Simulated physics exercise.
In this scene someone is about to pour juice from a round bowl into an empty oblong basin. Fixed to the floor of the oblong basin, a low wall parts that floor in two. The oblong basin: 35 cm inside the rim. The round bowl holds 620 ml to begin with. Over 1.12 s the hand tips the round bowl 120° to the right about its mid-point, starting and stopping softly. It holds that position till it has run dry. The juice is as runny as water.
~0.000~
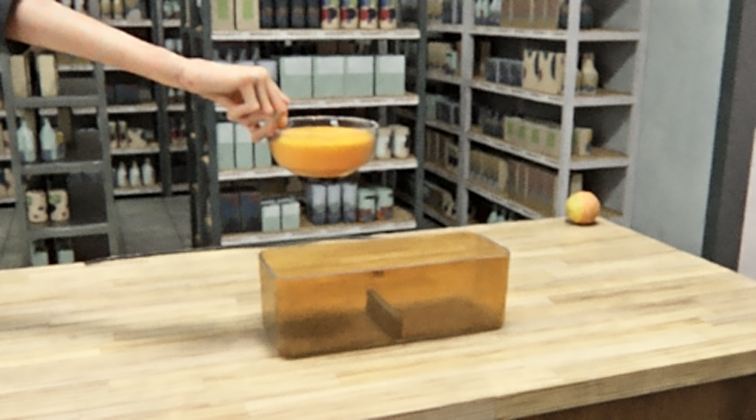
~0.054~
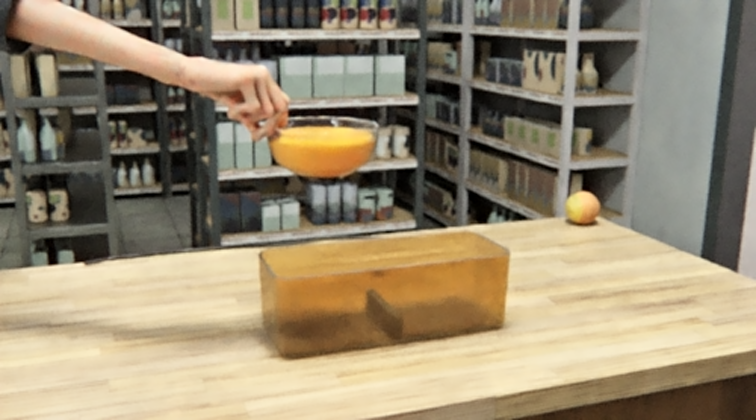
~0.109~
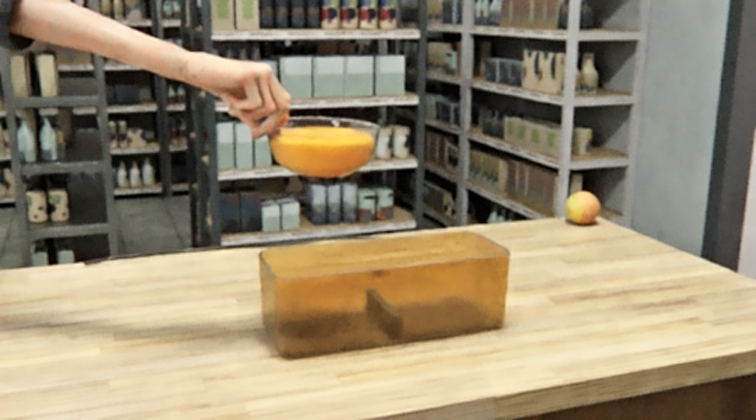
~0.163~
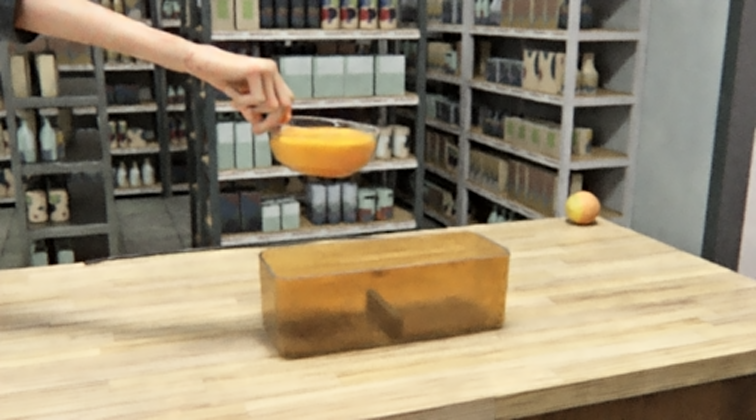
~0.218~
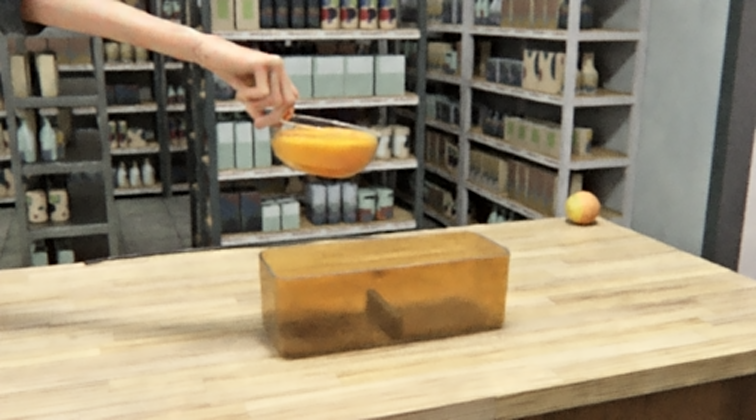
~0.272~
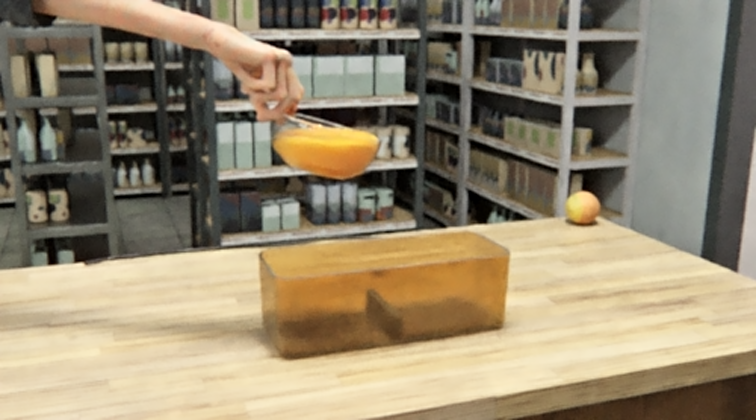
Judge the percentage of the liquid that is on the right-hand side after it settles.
My estimate is 79 %.
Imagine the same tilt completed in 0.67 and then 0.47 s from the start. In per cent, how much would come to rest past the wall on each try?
75 per cent first, 60 per cent second.
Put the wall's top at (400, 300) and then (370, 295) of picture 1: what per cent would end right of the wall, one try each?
Respectively close to 65 and 90 %.
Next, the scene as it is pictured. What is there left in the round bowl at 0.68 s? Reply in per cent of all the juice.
Portion remaining: Approx. 24 per cent.
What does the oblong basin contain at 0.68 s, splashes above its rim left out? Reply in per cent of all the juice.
Roughly 34 percent.
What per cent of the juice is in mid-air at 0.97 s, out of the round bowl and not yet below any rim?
Estimated airborne part: Roughly 3 per cent.
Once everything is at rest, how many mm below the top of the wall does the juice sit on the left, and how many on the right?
Left side: Around 30 mm. Right side: Around 14 mm.
By 0.68 s the tilt is 79° and 23 per cent is still to pour, 0 is left of the wall and 34 right of it.
By 0.97 s the tilt is 115° and 0 per cent is still to pour, 17 is left of the wall and 80 right of it.
By 1.28 s the tilt is 120° and 0 per cent is still to pour, 19 is left of the wall and 80 right of it.
By 1.62 s the tilt is 120° and 0 per cent is still to pour, 20 is left of the wall and 79 right of it.
At rest 20 per cent lies left of the wall, 79 right of it and 1 outside.
